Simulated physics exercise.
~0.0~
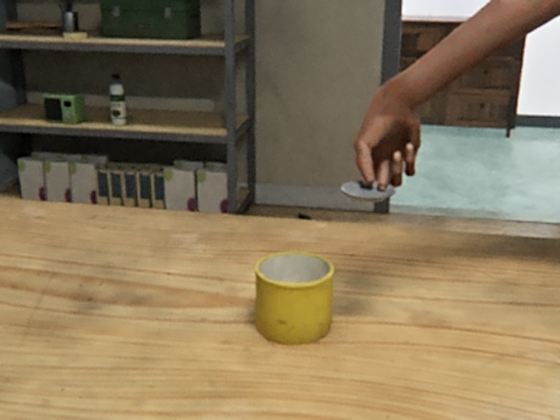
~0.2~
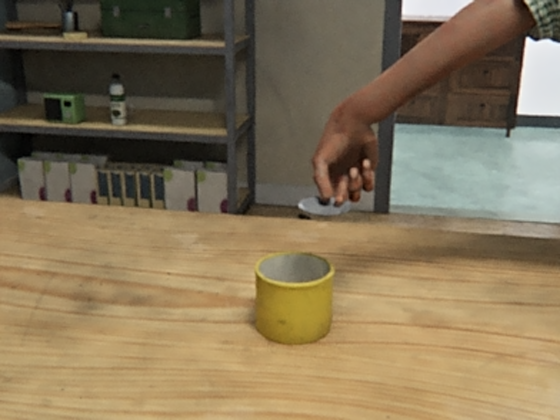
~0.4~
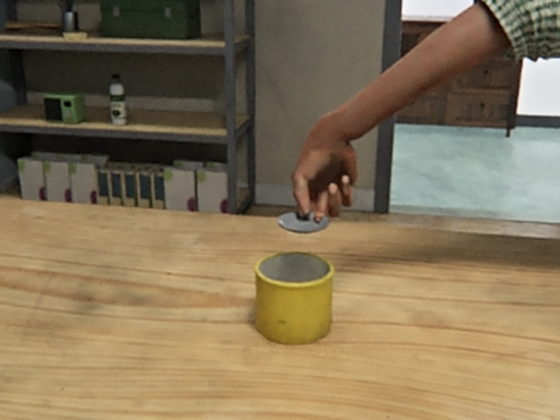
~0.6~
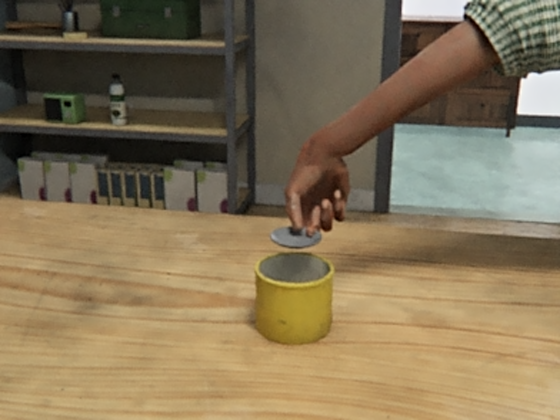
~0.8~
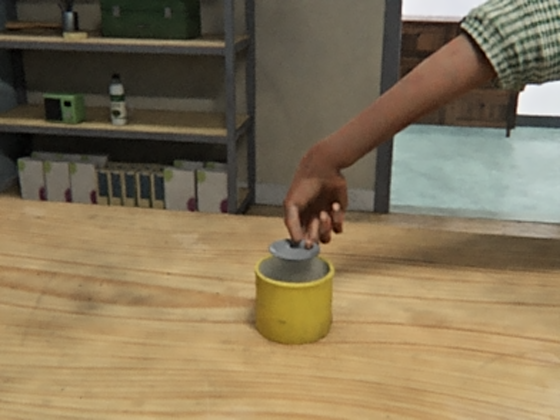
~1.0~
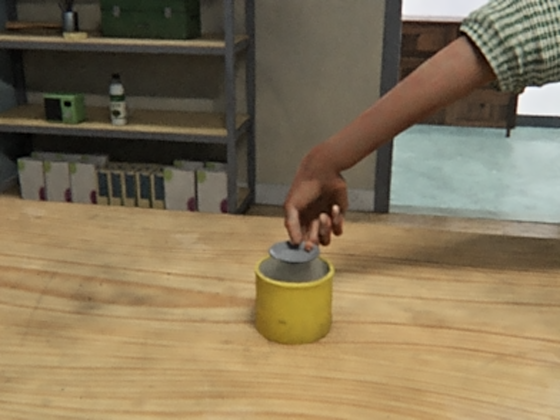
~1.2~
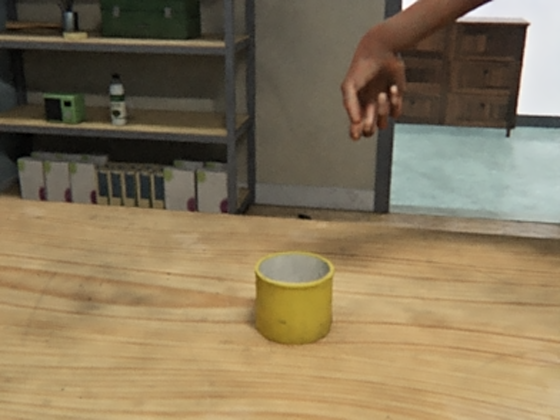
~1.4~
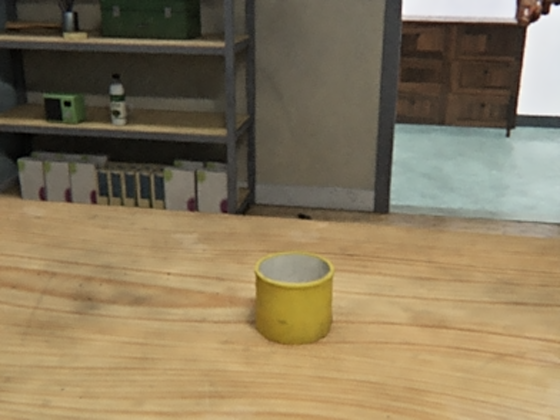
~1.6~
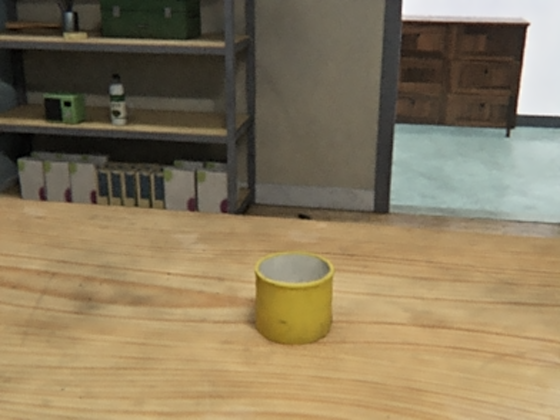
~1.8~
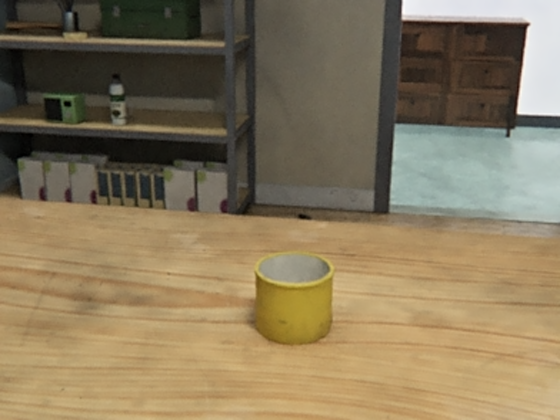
To begin with, a hand holds a small, flat grey plate above a wooden table, to the right of an open yellow container. The hand carries the plate left and then lowers it toward the container. It pauses with the plate right at the opening, the fingers still on top. The hand then lets go and draws back up to the right, and the plate drops past the rim to the inside, out of sight. The arm leaves the view, and the yellow container stays in place, still uncovered.
